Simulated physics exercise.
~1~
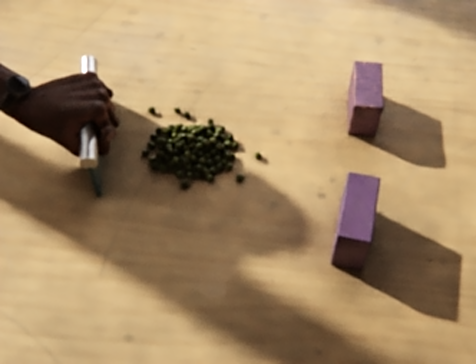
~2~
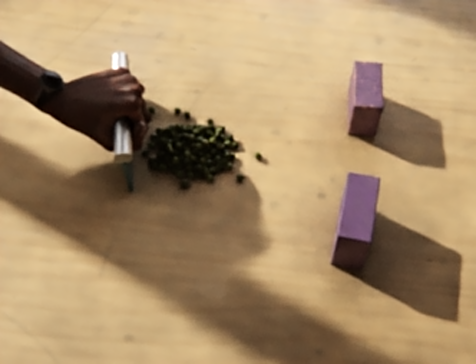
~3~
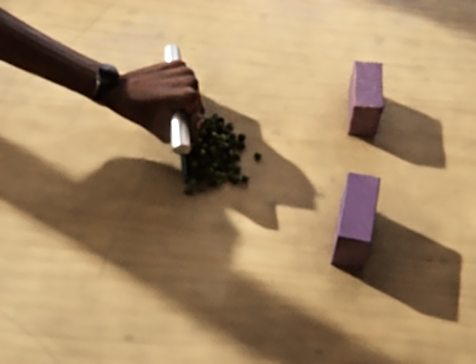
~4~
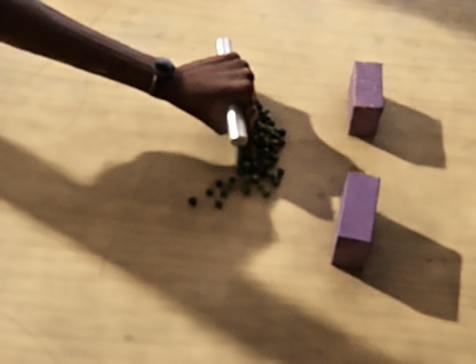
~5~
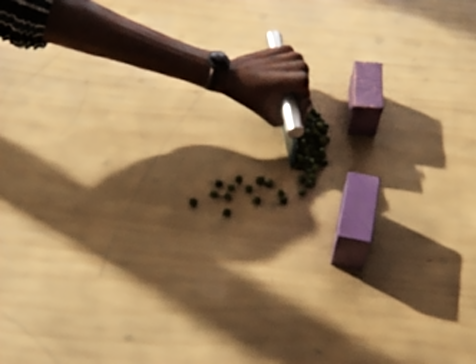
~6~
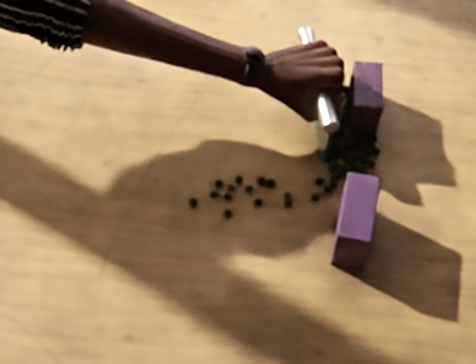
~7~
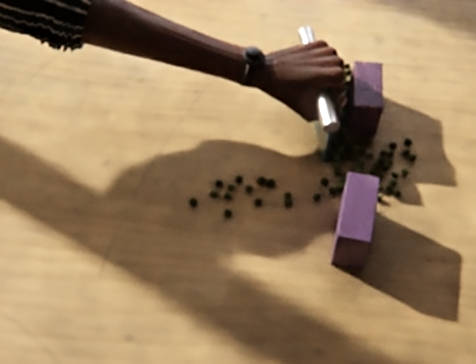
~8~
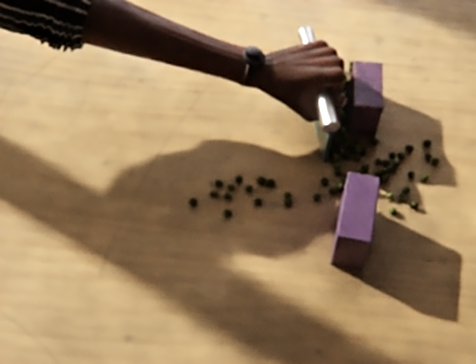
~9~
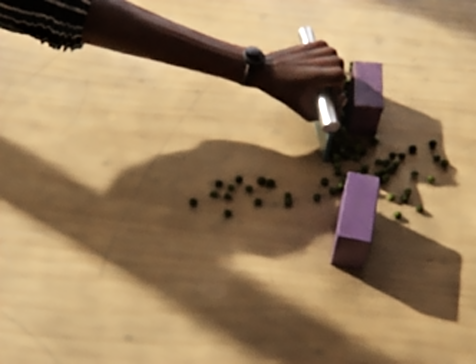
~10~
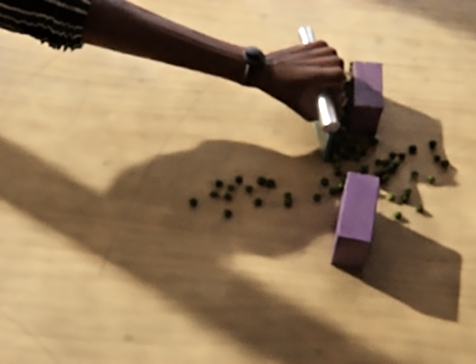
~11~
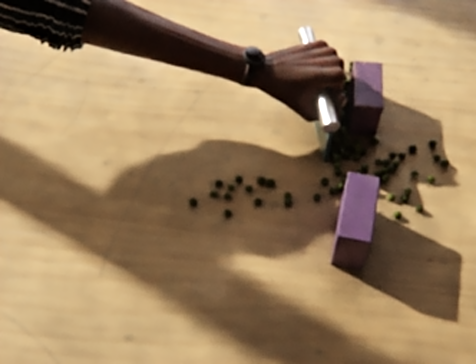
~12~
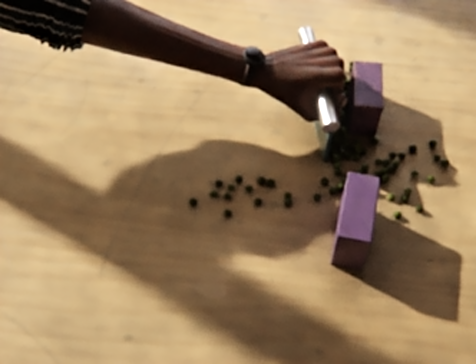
Hand with a scraper pushing a pile of small dark olives right toward two purple blocks, some spilling through the gap, most staying behind.
